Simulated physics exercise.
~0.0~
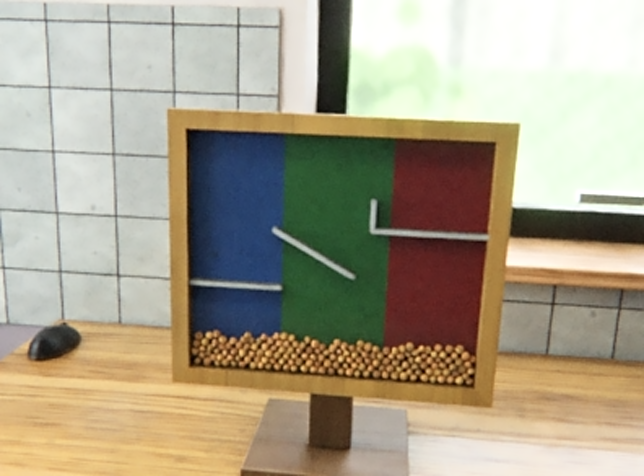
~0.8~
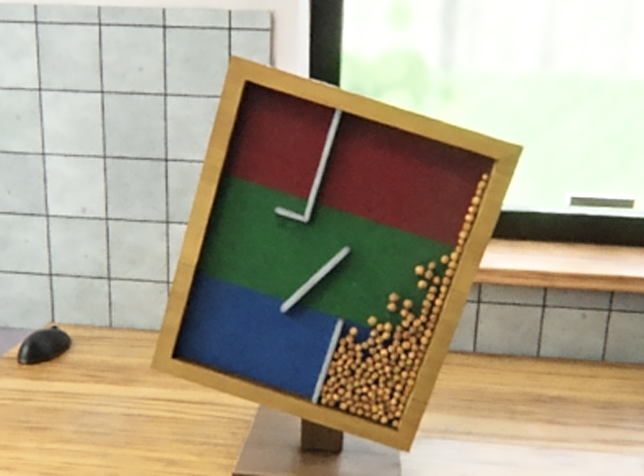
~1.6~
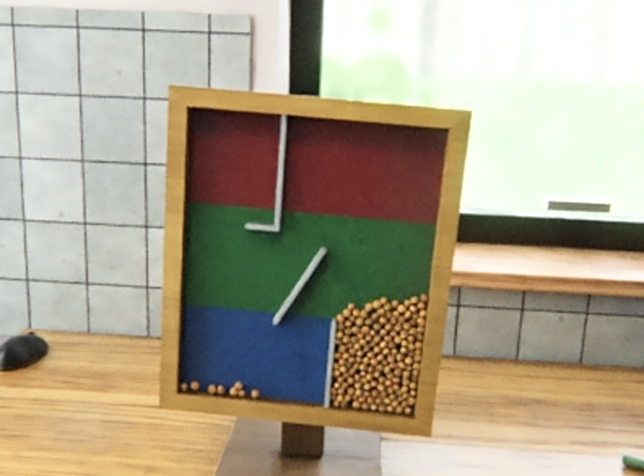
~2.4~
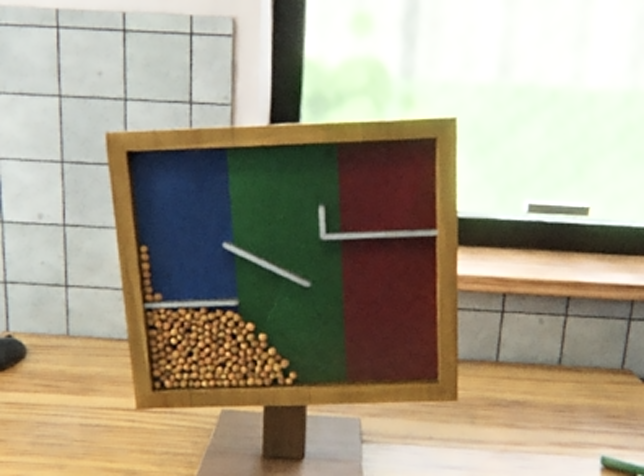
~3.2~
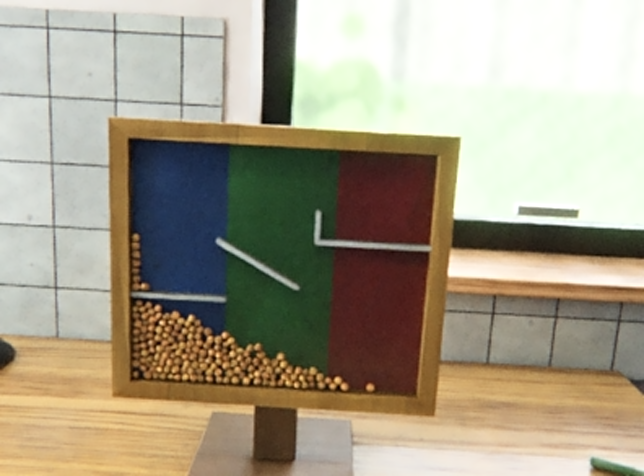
Framed box with coloured strips turning onto its side and back level, wooden beads pouring across and settling mostly in blue.
